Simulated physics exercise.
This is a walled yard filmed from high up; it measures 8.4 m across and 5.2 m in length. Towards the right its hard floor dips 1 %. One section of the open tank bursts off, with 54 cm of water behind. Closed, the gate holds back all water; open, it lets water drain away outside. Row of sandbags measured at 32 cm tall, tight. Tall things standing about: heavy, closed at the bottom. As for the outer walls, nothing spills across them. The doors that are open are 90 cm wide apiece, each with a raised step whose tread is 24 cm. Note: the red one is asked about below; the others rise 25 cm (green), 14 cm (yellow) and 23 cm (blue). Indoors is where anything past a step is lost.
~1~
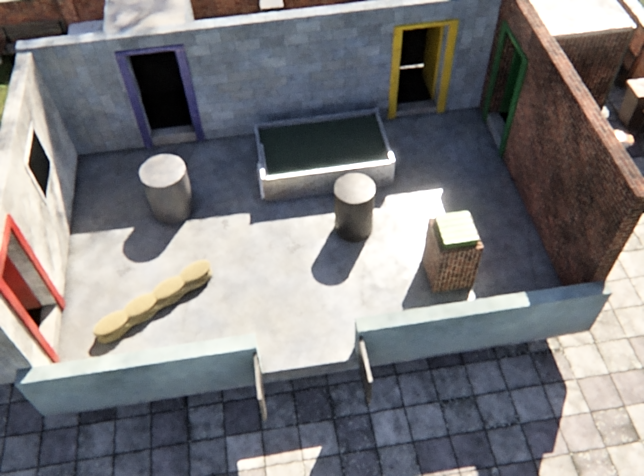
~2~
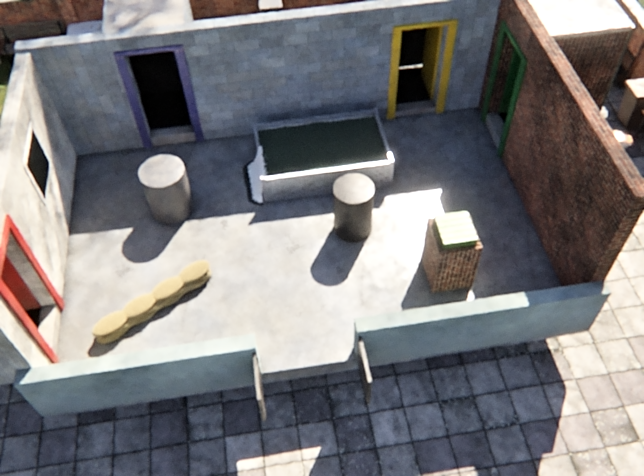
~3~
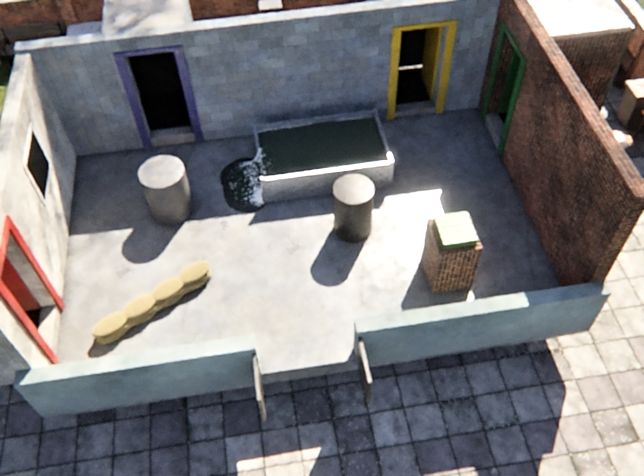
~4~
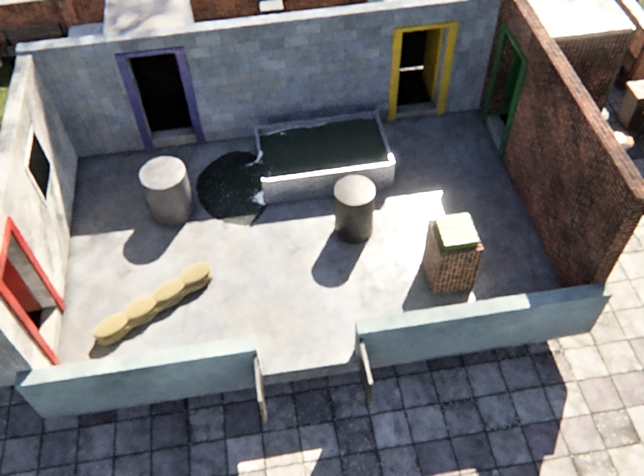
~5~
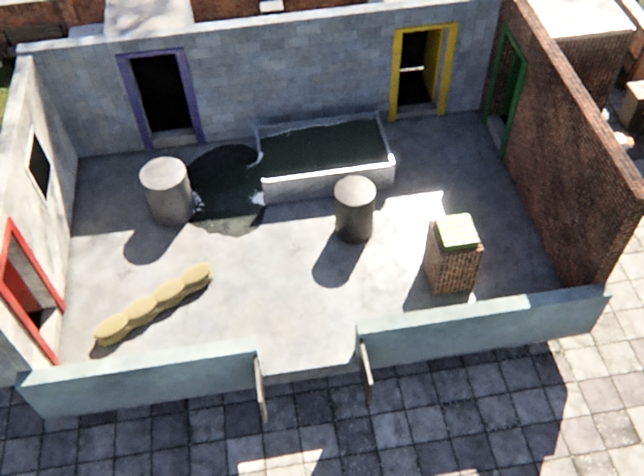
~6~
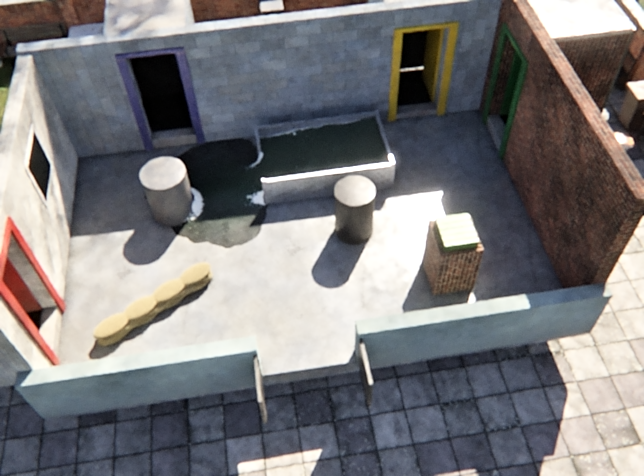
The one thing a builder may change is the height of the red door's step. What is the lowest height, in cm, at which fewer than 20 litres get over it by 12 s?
12.5 cm.
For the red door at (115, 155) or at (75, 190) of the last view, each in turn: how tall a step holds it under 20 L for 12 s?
Minimums: About 13.5 cm and 15 cm.
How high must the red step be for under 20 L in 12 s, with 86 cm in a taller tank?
Around 24 cm high.
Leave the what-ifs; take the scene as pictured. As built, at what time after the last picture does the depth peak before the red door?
Crest at t of about 2.0 s.
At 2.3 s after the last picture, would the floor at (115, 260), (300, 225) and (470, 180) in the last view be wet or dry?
In the order asked: Soaked, untouched, untouched.
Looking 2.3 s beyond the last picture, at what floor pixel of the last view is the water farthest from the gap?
Somewhere near the pixel (55, 392).
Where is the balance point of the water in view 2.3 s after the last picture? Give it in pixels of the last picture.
It lies near (234, 194) in the last picture.
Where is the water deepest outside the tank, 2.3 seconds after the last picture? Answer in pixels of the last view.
At about pixel (78, 169).
Then, 0.7 s after the last picture water covers 20 % of the floor, deepest (30 cm) near (198, 200); it has not reached the red door.
Then, 2.3 s after the last picture water covers 30 % of the floor, deepest (26 cm) near (78, 169); 16 cm at the red door, 0 litres in over its 23 cm step.
Then, 11.3 s after the last picture water covers 90 % of the floor, deepest (9 cm) near (425, 280); 4 cm at the red door, 0 litres in over its 23 cm step.
At the red door as built, the water peaked near 17 cm, 2.1 s after the last picture.
Run again over the same 12 s with other heights there, 37 litres in over 10.5 cm, 9 litres over 14.5 cm. The limit of 20 litres is kept from about 12.5 cm up.
